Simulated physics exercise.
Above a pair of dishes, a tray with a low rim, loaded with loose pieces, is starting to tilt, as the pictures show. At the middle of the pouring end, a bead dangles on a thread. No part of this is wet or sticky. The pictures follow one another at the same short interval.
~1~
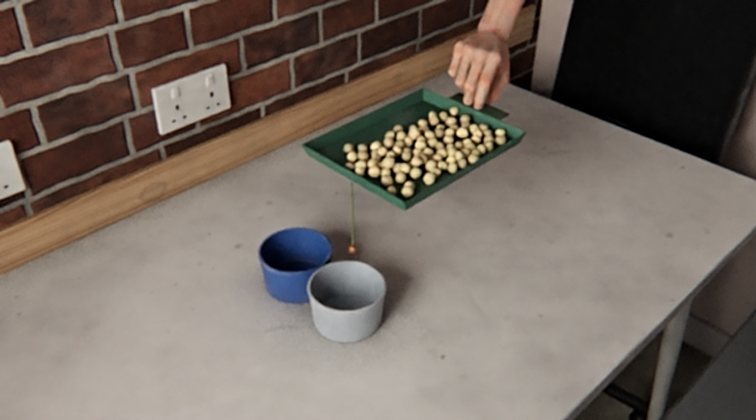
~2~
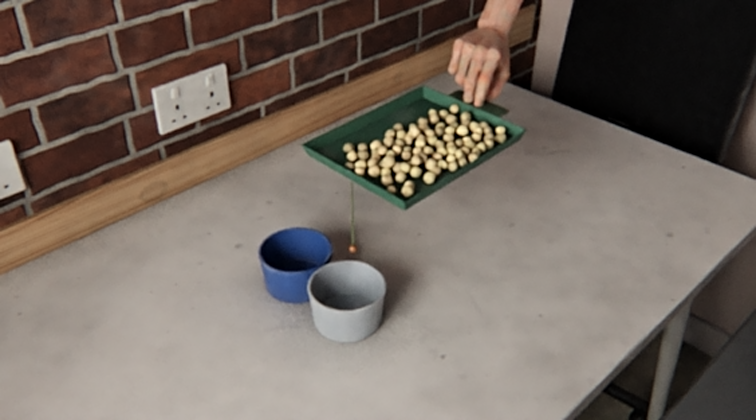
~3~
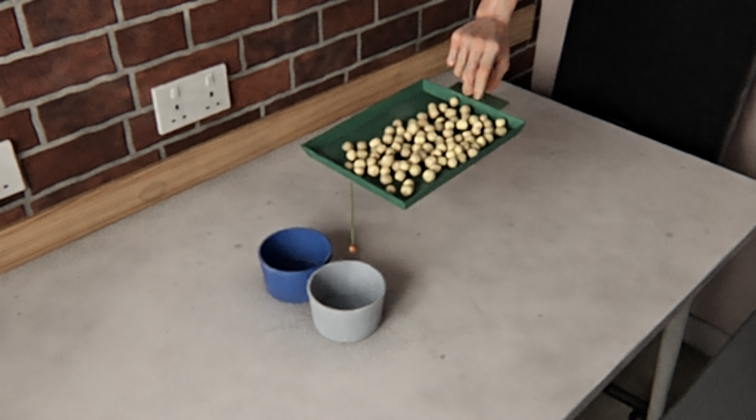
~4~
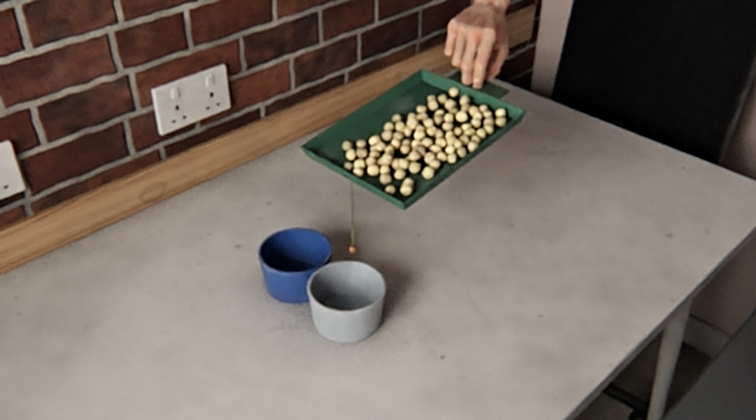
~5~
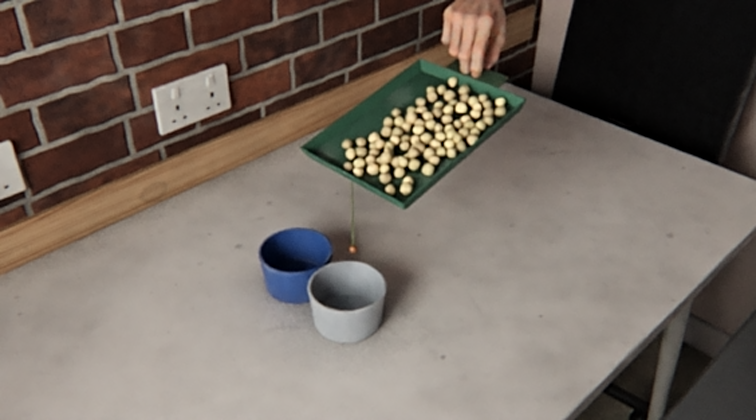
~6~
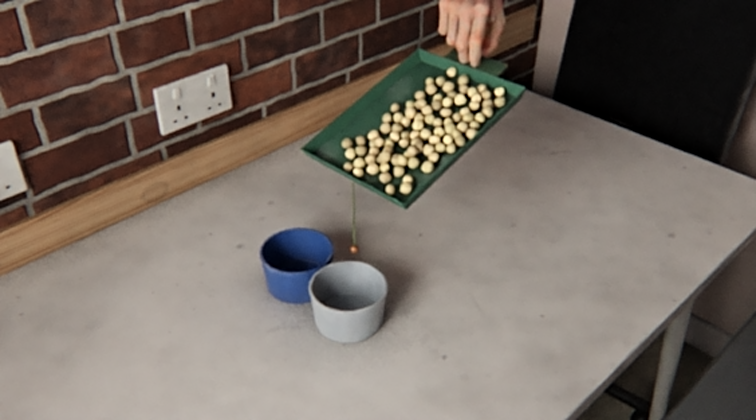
A hand at the upper right grips a green, low-rimmed tray of pale round nuts and gradually raises its far end, tilting it toward the near left corner while the nuts keep their places. Below it, a small bead hangs on a thread above a blue bowl at left and a grey one at right. The steady, raised view looks down on a grey worktop beside a brick wall with white sockets.
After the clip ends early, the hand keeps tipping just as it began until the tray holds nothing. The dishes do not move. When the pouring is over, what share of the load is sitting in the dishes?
The dishes hold more than half of it.
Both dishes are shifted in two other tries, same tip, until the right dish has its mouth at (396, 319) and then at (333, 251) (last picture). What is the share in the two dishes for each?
Trial 1: 50 percent; trial 2: 30 percent.
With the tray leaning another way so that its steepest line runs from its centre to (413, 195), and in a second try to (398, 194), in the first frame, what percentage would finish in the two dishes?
Respectively 10 % and 30 %.
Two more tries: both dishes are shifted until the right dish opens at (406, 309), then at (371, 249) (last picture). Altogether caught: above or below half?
Placing 1: A minority of it. Placing 2: A minority of it.
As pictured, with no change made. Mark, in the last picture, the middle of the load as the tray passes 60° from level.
I'd put the middle close to (368, 150).
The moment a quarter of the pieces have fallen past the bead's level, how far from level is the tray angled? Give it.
I'd say close to 110 degrees.
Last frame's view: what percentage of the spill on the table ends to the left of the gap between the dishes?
Some 80 per cent.
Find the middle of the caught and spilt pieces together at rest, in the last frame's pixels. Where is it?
Near pixel (323, 303).
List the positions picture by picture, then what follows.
In the first frame, corners of the pouring end (308, 144) and (405, 199), level; middle of the load (421, 146), macadamia nuts; left dish (269, 279); right dish (319, 317); bead on its thread (353, 249).
In the second frame, corners of the pouring end (307, 144) and (405, 199), level; middle of the load (421, 145).
In the third frame, corners of the pouring end (307, 145) and (404, 199), tipped barely, level across its low end; middle of the load (421, 141).
In the fourth frame, corners of the pouring end (306, 146) and (404, 199), tipped a little, level across its low end; middle of the load (420, 136).
In the fifth frame, corners of the pouring end (306, 147) and (403, 199), tipped a little, level across its low end; middle of the load (419, 130).
In the sixth frame, corners of the pouring end (306, 148) and (403, 200), tipped clearly, level across its low end; middle of the load (419, 126); left dish (270, 279); right dish (321, 317).
Just after the last frame, tray tipped steeply; almost all on the tray; just a few in the right dish; just a few in the air.
A moment on, tray tipped right over; almost all on the tray; just a few in the right dish; just a few outside both; about a tenth in the air.
Further on, tray tipped past a quarter turn; roughly a third in the right dish; roughly a third in the left dish; roughly a quarter outside both.
When it is over, tray tipped past a quarter turn; roughly a third in the right dish; roughly a third in the left dish; roughly a quarter outside both.
